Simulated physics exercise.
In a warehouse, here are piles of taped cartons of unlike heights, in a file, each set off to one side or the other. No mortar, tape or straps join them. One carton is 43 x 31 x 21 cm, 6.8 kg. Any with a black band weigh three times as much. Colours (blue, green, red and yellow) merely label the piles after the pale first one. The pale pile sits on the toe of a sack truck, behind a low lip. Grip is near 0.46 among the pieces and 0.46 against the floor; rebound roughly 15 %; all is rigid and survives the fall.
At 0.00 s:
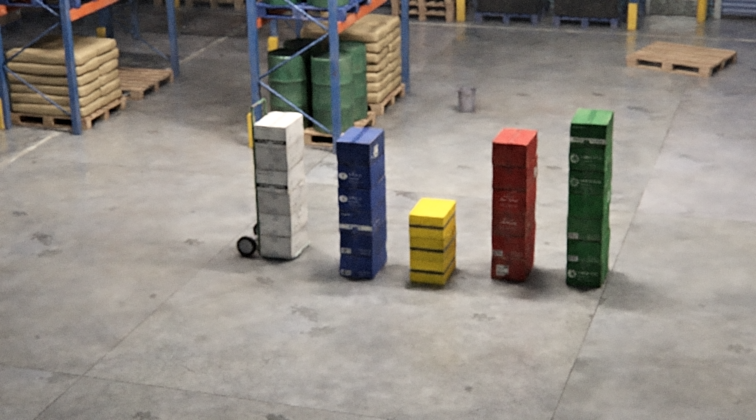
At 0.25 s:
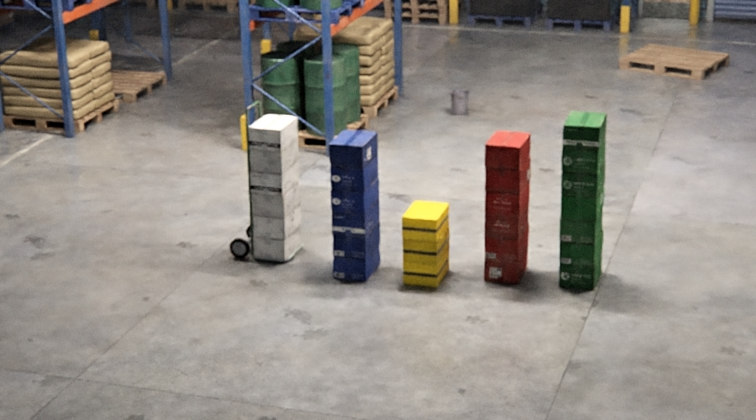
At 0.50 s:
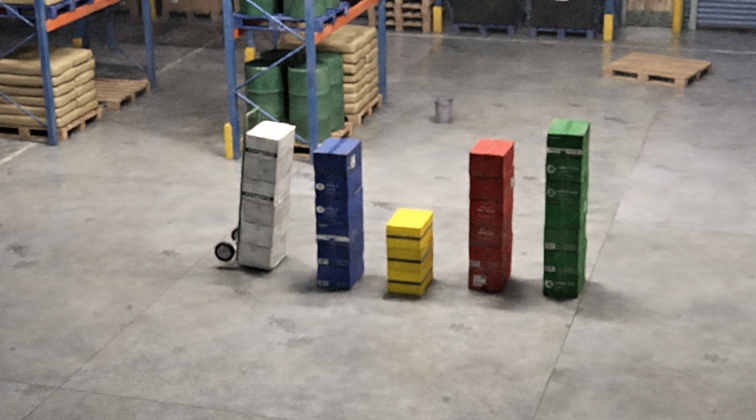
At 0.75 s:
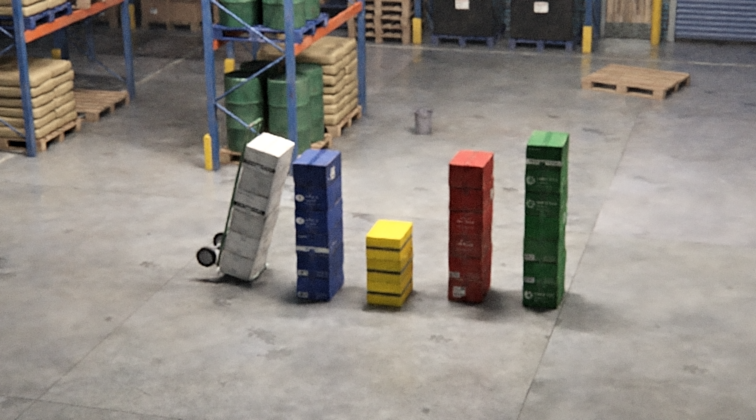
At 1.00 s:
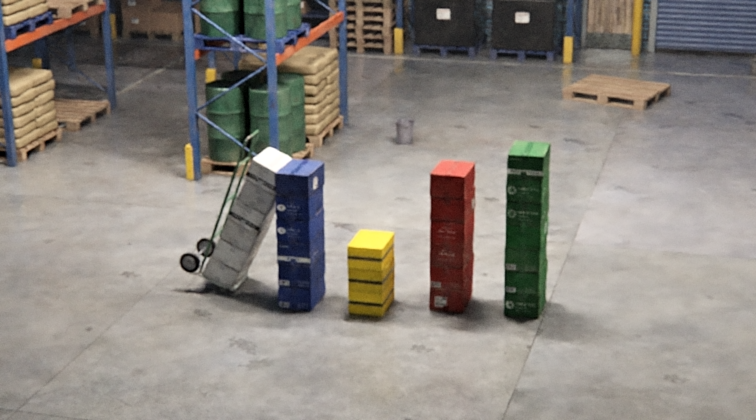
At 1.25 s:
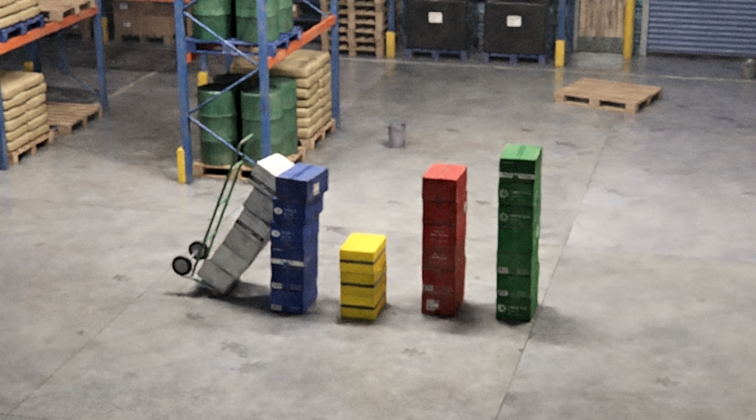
At the start, five separate stacks of cartons, white, blue, short yellow, red and green, stand in a row on a warehouse floor, the white one on a hand truck. The truck tilts forward and the white stack leans right, meeting the blue stack, whose top carton shifts slightly right.
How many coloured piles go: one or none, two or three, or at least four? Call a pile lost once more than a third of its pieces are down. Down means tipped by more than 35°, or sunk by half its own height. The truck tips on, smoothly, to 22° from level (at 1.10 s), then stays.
It takes no more than one of them.
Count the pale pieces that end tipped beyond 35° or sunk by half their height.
6 pale pieces.
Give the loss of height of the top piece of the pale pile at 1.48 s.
Roughly 10 cm.
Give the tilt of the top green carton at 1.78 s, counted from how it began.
Some 0°.
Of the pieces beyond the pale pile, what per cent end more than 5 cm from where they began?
30 per cent.
By 1.48 s, 4 of the pale pile down; none of the 22 other cartons down, 6 disturbed; top blue carton tilted 6°.
By 1.78 s, 6 of the pale pile down; none of the 22 other cartons down, 6 disturbed; top blue carton tilted 14°.
By 2.02 s, 6 of the pale pile down; 1 of the 22 other cartons down; top blue carton tilted 29°, 12 cm lower; top yellow carton moved 22 mm.
By 2.54 s, 6 of the pale pile down; 2 of the 22 other cartons down; top blue carton on its side; top yellow carton moved 7 cm.
When it is over (3.5 s), 6 of the pale pile down; 2 of the 22 other cartons down; top blue carton on its side; top red carton unmoved. No coloured pile is wrecked. In pixels of the last frame, middles, top blue carton near (416, 310), top red carton near (446, 183).
